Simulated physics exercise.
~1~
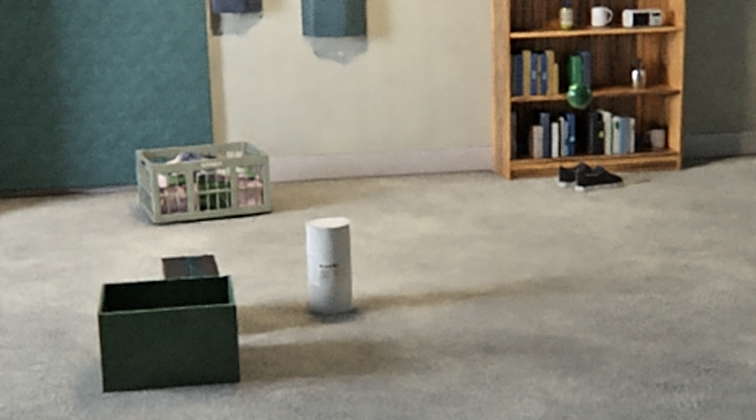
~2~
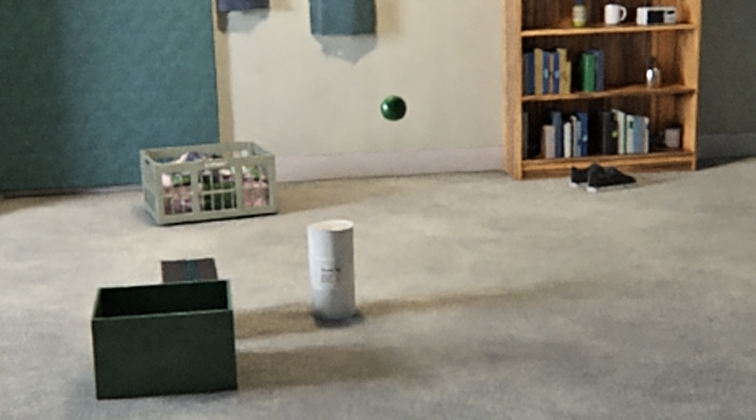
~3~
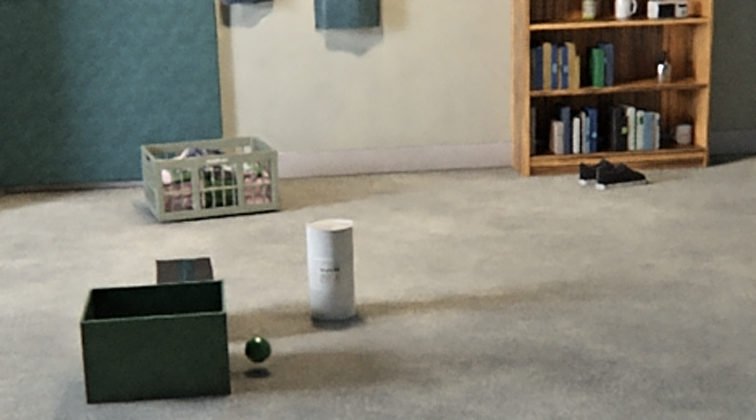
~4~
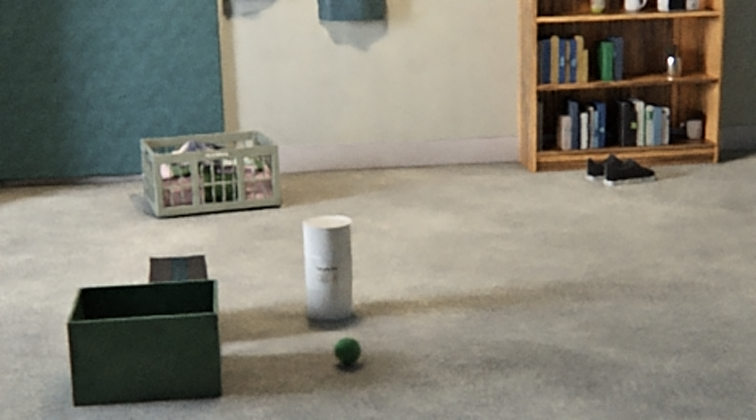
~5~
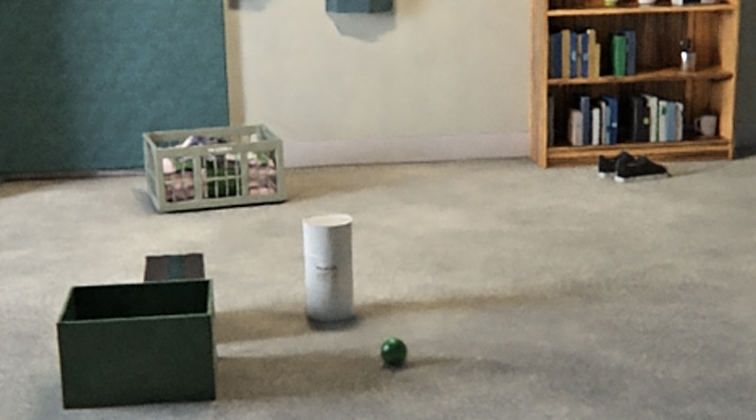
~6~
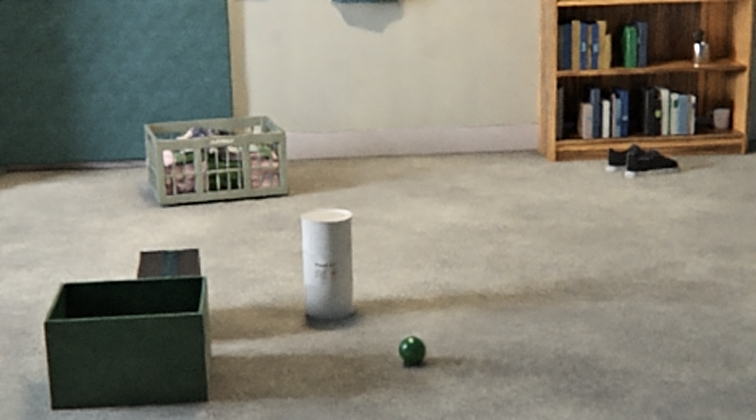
A green apple flies leftward through the air across a carpeted room, seen from slightly above by a camera that drifts a little sideways. An open dark green box sits at the lower left, with a flat black parcel just behind it and a white canister standing to the right. A pale crate and a wooden bookcase with black shoes beside it line the back. The apple drops close to the box's right side, outside it, then moves back to the right, passing in front of the canister. It slows and ends on the floor right of the canister, outside the still-empty box.
